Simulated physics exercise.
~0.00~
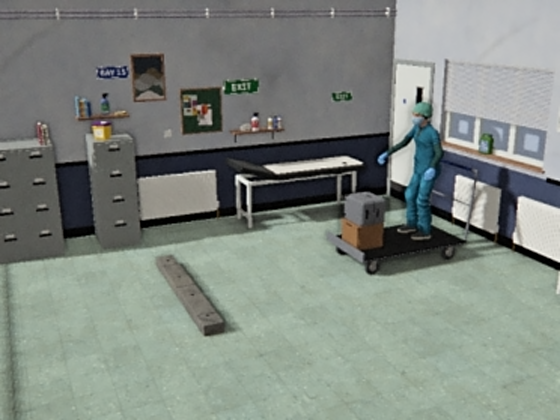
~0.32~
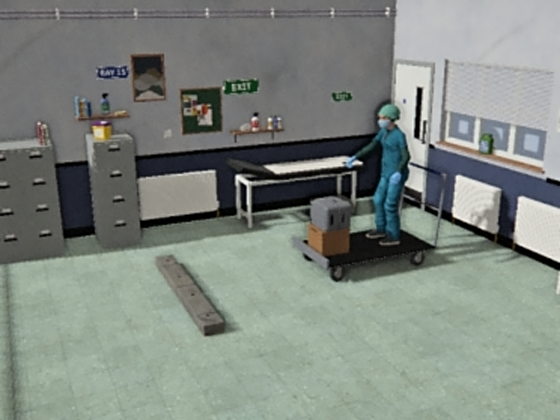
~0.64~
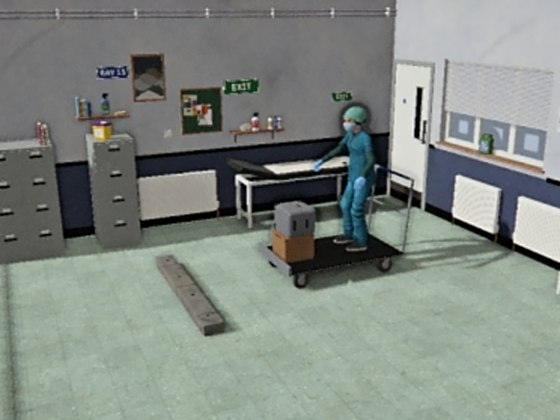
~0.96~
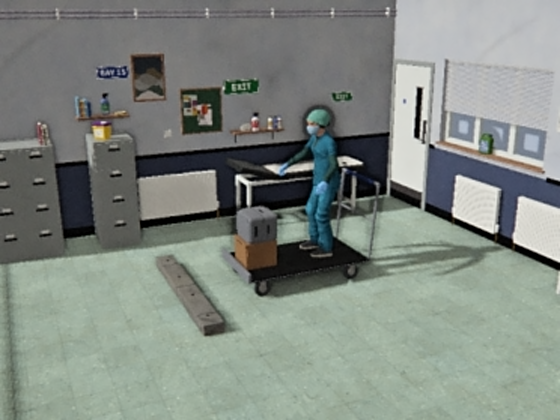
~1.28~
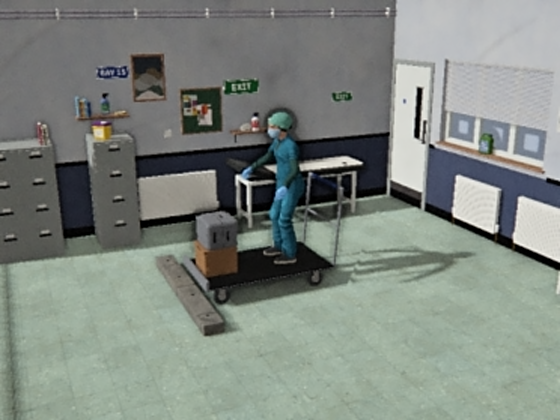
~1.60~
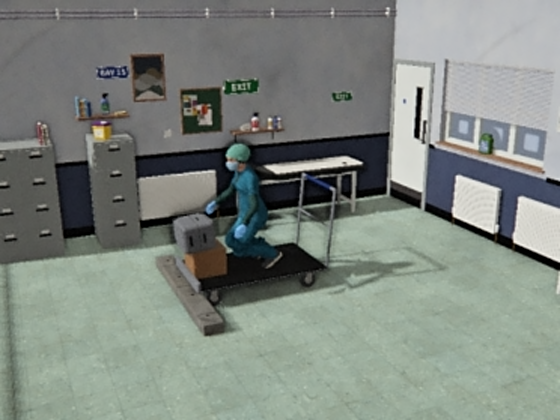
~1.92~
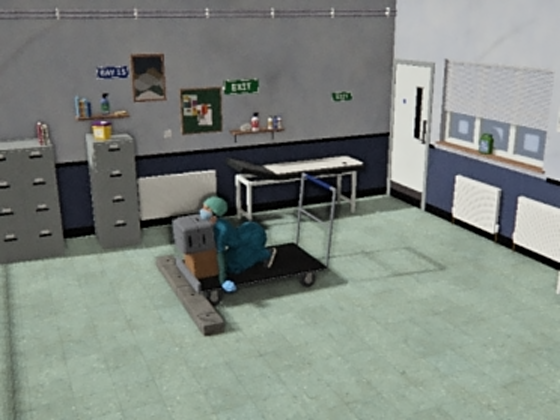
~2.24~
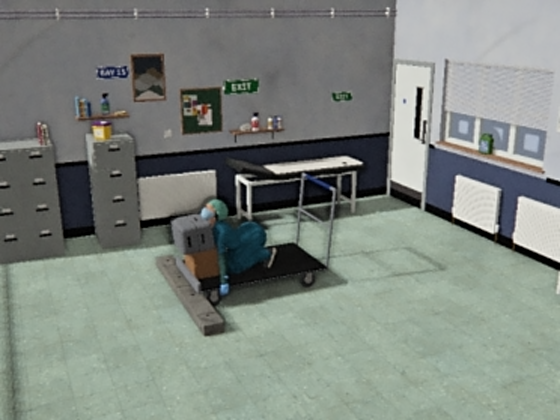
A flat platform trolley rolls left across a pale green floor, carrying a figure in teal scrubs, cap and mask who stands behind a grey suitcase stacked on a brown box. It passes an examination table and nears a long grey kerb lying on the floor. The wheels meet the kerb and the trolley stops, while the suitcase and box shift slightly forward. The figure pitches left, knees folding, and crumples down against the load. At the end the figure lies slumped behind the suitcase, arm hanging down, with both items still on the deck.
